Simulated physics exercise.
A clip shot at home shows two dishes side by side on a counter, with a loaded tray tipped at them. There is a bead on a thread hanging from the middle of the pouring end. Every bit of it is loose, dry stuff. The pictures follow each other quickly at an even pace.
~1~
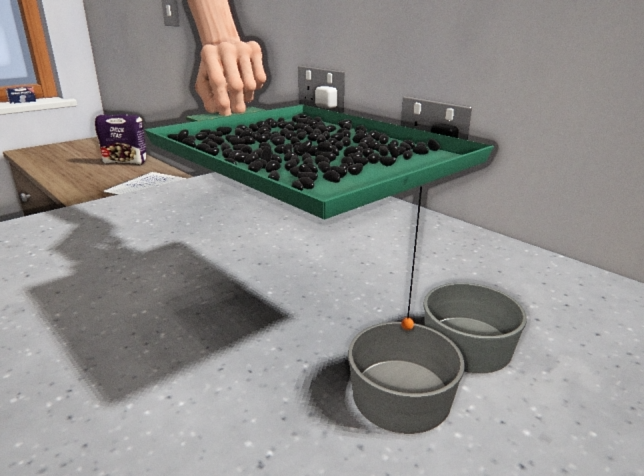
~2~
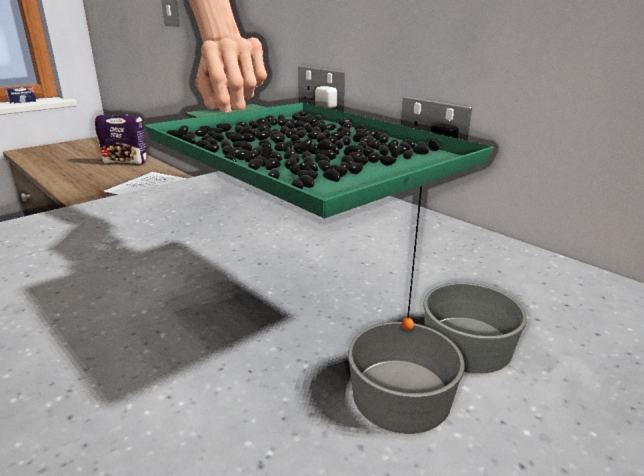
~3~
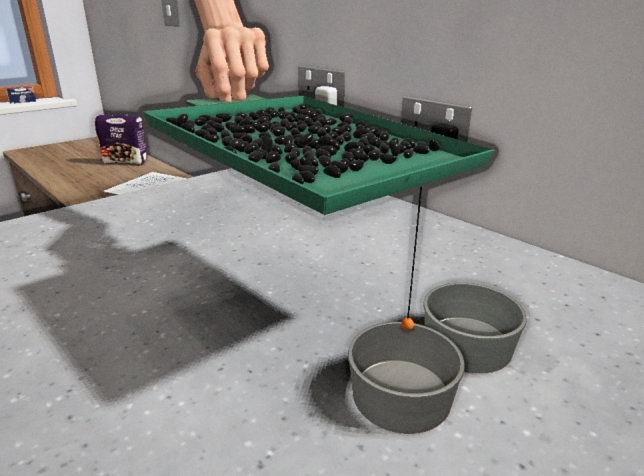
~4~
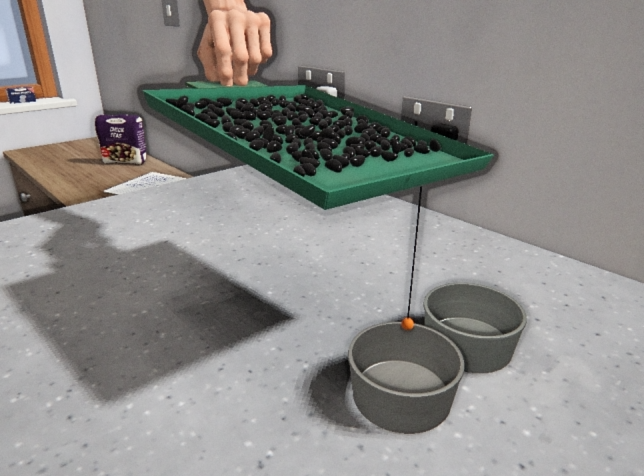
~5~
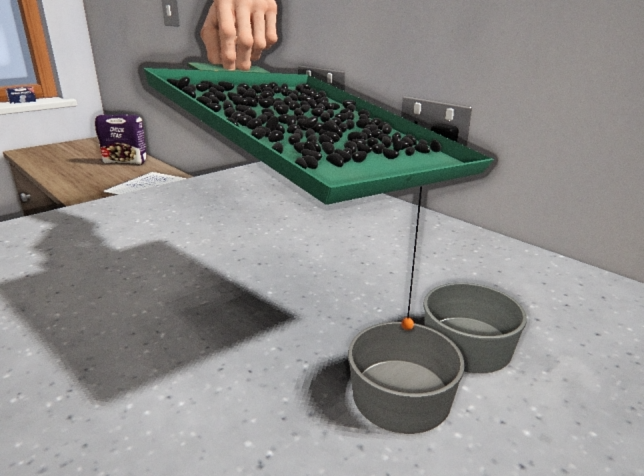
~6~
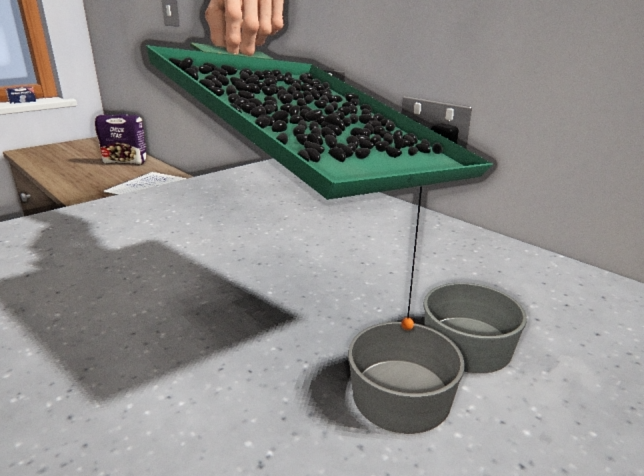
The clip shows a hand holding a green tray of black beans above two gray dishes on a counter, then raising the tray's far-left end so it slopes more steeply, while the dishes and orange bead stay still.
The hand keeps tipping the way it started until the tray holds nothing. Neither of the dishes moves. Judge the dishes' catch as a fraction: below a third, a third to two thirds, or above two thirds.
Above two thirds.
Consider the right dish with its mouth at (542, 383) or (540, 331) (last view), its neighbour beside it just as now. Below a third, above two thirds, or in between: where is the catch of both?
At the first place under a third, at the second under a third.
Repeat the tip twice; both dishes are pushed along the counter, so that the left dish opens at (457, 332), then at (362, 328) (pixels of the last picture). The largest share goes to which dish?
Outcome A - the left-side one; outcome B - the right-side one.
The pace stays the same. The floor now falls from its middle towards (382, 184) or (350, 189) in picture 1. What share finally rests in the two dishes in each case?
First case: 20 %; second case: 20 %.
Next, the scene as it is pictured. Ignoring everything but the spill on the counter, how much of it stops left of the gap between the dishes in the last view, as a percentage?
Close to 30 %.
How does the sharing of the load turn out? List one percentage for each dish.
0 per cent goes to the left dish and 80 per cent to the right dish.
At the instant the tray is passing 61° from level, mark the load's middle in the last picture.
Look about (429, 126) in the last picture.
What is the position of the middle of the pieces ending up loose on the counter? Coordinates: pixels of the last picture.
Their middle ends up at roughly (509, 377).
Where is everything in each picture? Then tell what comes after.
The first frame shows corners of the pouring end at (324, 198) and (488, 146), level; middle of the load at (301, 147), black beans; left dish at (449, 401); right dish at (515, 345); bead on its thread at (407, 324).
The second frame shows corners of the pouring end at (325, 197) and (488, 147), level; middle of the load at (301, 145).
The third frame shows corners of the pouring end at (326, 194) and (488, 149), tipped barely, lowest at the right corner; middle of the load at (301, 139).
The fourth frame shows corners of the pouring end at (328, 189) and (488, 154), tipped a little, lowest at the right corner; middle of the load at (302, 130).
The fifth frame shows corners of the pouring end at (331, 184) and (488, 158), tipped a little, lowest at the right corner; middle of the load at (304, 121).
The sixth frame shows corners of the pouring end at (334, 179) and (487, 162), tipped clearly, lowest at the right corner; middle of the load at (307, 111); left dish at (449, 401); right dish at (515, 345).
Soon after the last picture, tray tipped steeply; nearly all on the tray; a stray few in the air.
A little later, tray tipped past a quarter turn; about a quarter on the tray; a stray few in the left dish; about a third in the right dish; a small part outside both; about a third in the air.
Later still, tray tipped past a quarter turn; a stray few in the left dish; most in the right dish; about a quarter outside both.
At rest, tray tipped past a quarter turn; a stray few in the left dish; most in the right dish; about a quarter outside both.
